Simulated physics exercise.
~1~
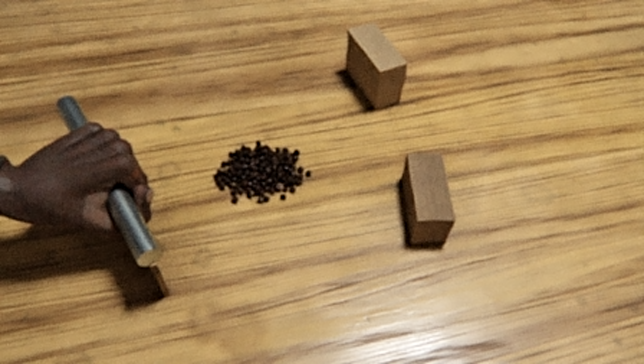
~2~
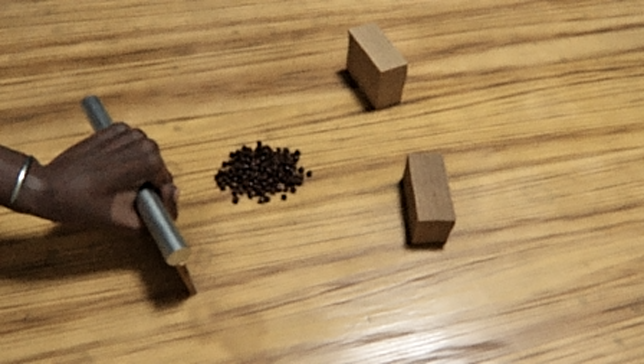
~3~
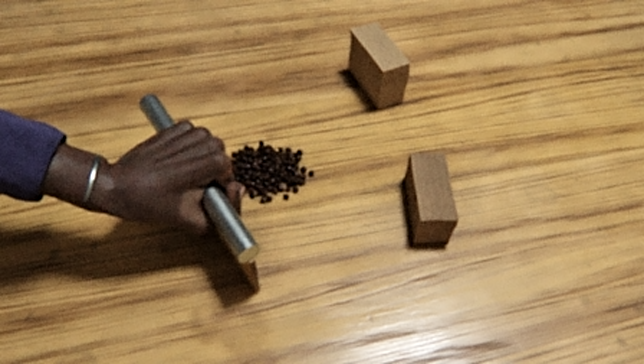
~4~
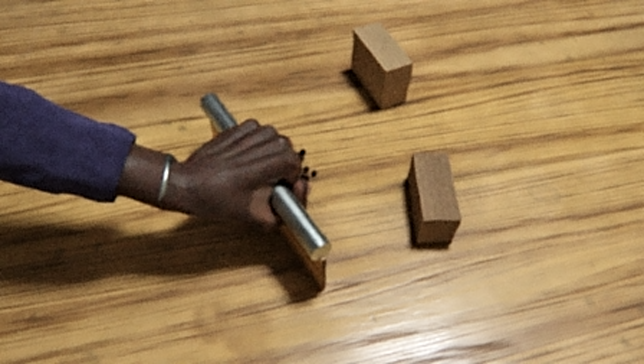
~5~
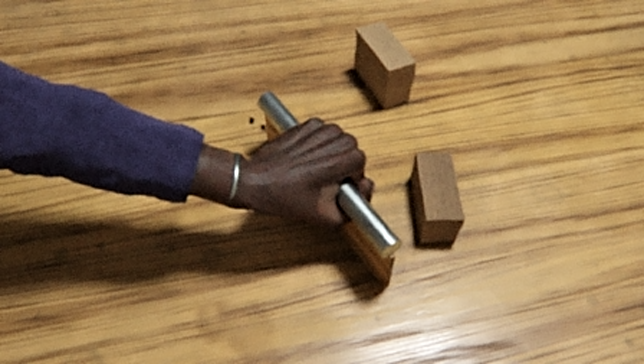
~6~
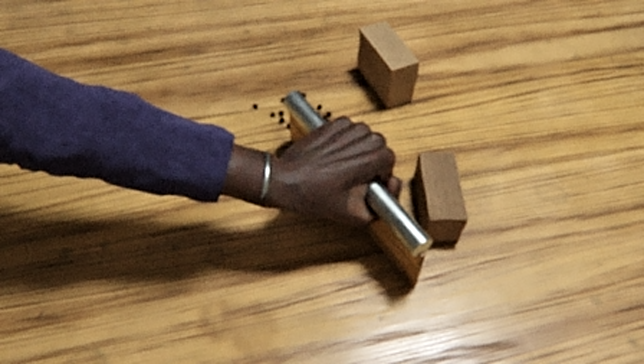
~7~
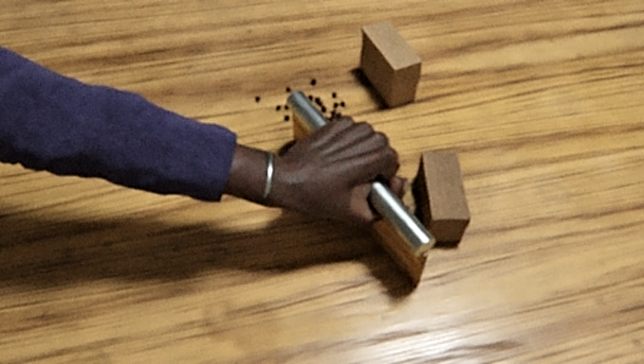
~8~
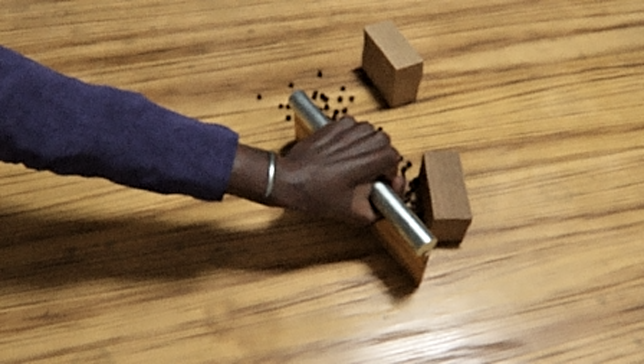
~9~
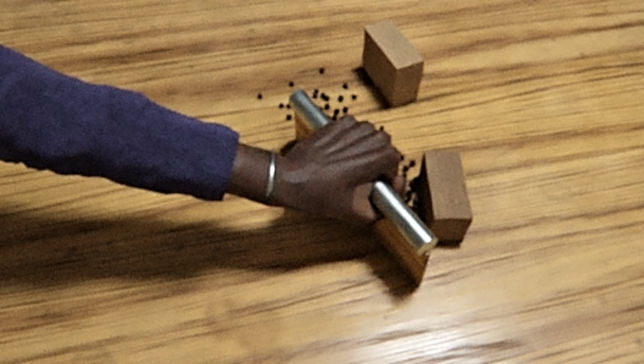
A hand gripping a metal bar with a wooden blade swept rightwards across the striped wooden table, pushing a pile of coffee beans towards two wooden blocks, then stopped just short of them, with some beans spilling around the bar's far end and none through the gap.
